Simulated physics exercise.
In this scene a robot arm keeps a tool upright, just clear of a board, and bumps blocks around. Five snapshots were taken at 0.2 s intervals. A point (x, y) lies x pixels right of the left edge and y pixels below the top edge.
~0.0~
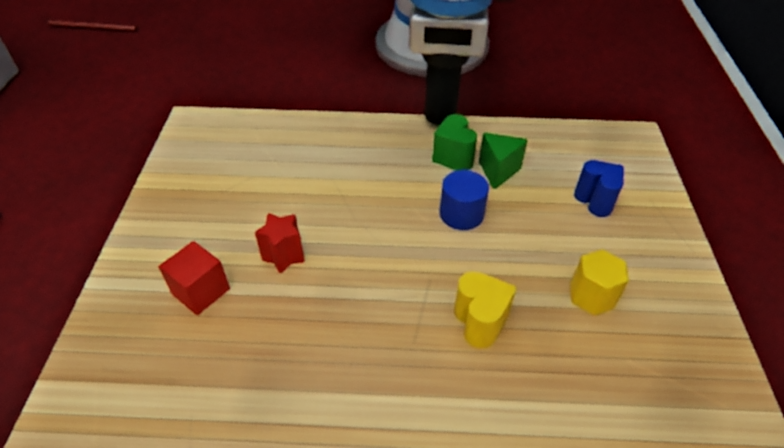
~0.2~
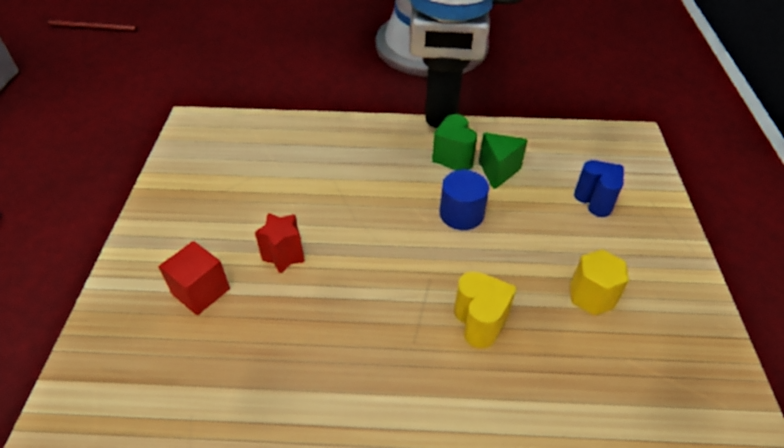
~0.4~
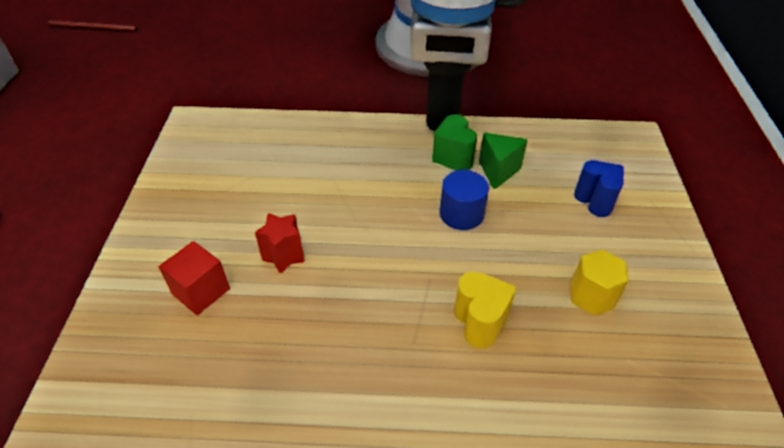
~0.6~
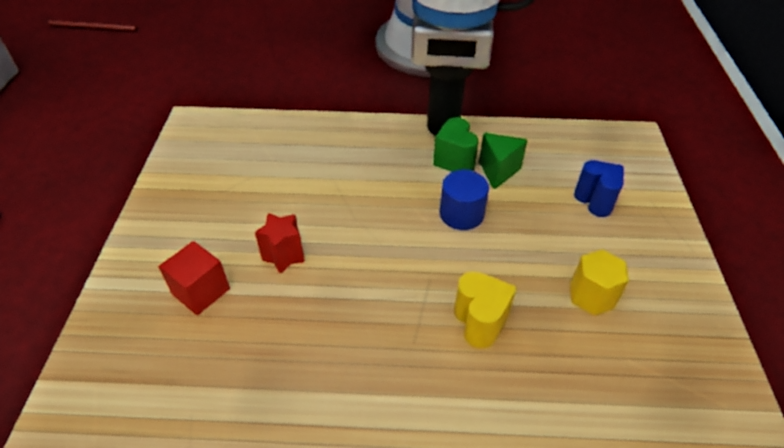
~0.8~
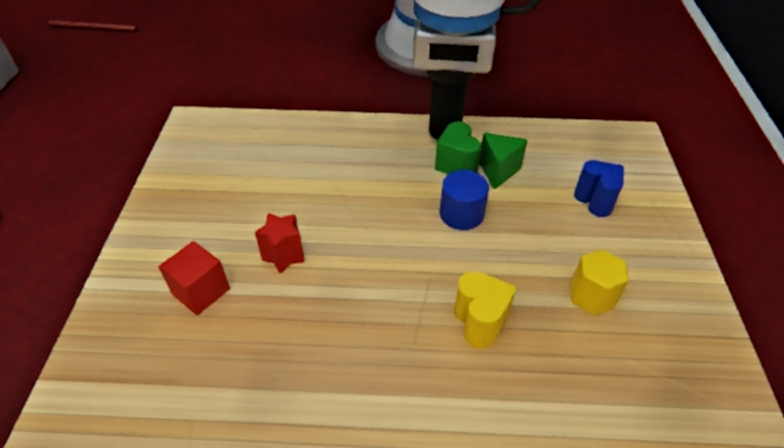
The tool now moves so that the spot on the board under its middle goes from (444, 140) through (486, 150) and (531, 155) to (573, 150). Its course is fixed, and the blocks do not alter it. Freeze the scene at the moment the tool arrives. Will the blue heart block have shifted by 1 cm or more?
No
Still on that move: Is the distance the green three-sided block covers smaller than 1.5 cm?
Answer: Yes.
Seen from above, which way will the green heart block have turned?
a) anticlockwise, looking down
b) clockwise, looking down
Option b.
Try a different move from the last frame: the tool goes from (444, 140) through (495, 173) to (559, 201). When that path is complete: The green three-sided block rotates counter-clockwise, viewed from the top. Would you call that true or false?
My answer: True.
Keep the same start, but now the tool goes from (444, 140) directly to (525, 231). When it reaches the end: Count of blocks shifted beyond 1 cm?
It shifts three blocks or more.
What follows on the original path. One third of the way, tool (488, 142); green heart block (468, 143), turned 40° clockwise; green three-sided block (507, 145).
Two thirds of the way, tool (533, 147); green heart block (468, 143), turned 40° clockwise; green three-sided block (507, 145).
At the end, tool (575, 141); green heart block (468, 143), turned 40° clockwise; green three-sided block (507, 145); blue heart block not moved.
